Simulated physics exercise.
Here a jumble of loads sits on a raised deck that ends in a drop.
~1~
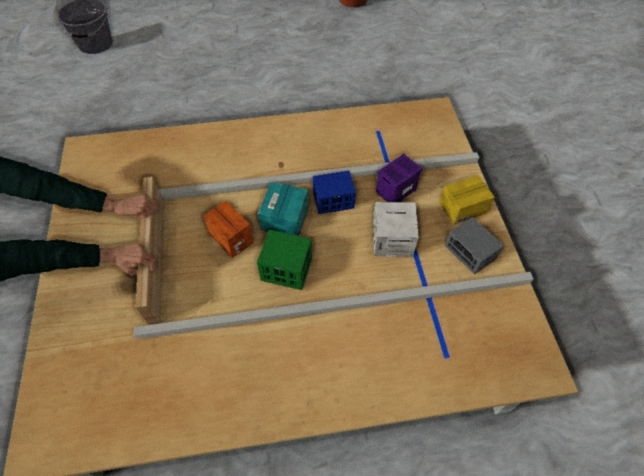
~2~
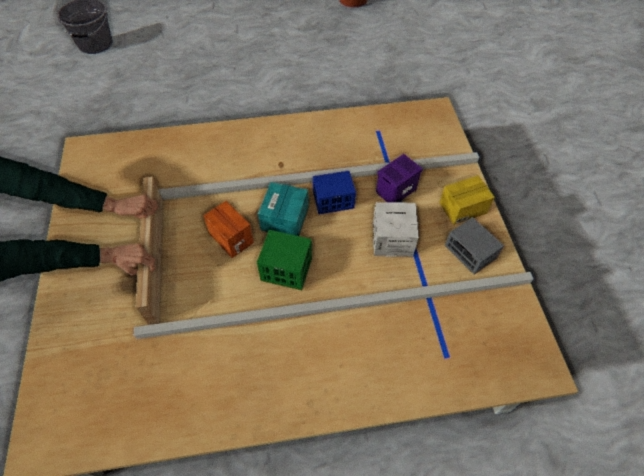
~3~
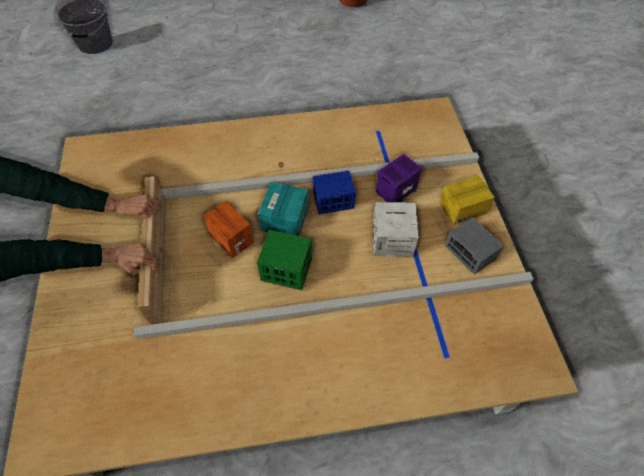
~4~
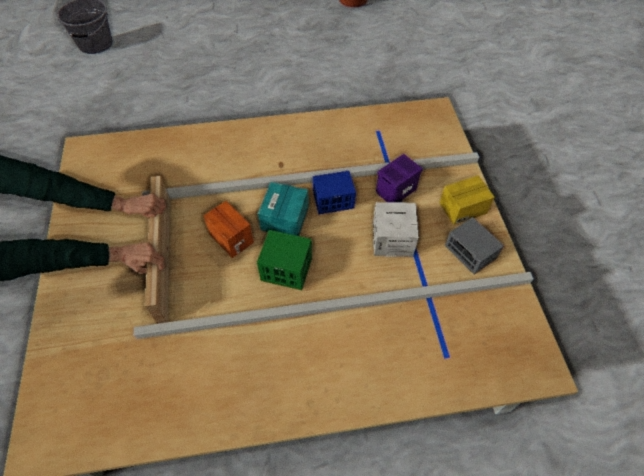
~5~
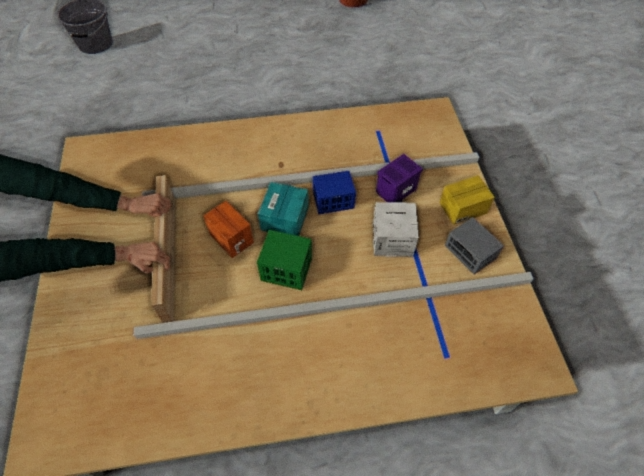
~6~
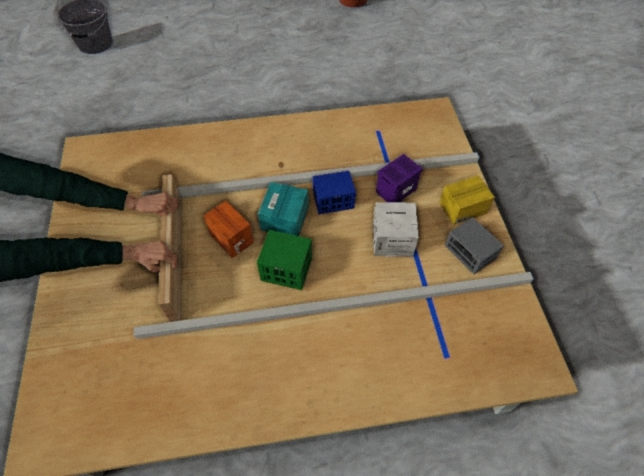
Two hands held a wooden bar at the left of a tabletop and slid it slightly right between two rails, toward an orange block, while the colourful blocks scattered ahead of it stayed still.
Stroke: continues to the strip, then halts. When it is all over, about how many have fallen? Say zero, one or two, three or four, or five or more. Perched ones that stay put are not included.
I foresee one or two drops here.
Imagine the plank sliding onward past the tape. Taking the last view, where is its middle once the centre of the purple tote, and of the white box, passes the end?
(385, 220) and (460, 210), more or less.
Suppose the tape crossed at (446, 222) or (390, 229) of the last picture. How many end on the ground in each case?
Result, try by try: 4, 1.
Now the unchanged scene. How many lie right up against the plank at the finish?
It is in contact with 2.
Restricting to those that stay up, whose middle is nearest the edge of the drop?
That's the yellow parcel.
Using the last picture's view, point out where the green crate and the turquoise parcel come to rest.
Final spots - green crate (443, 260), turquoise parcel (441, 185).
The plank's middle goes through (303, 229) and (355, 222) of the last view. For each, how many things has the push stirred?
First 5, then 6.
Soon after, none off yet; yellow parcel at rest near (466, 200); grey crate at rest near (474, 246); purple tote at rest near (398, 181).
At rest, the number that fall off is one or two; fallen, purple tote.
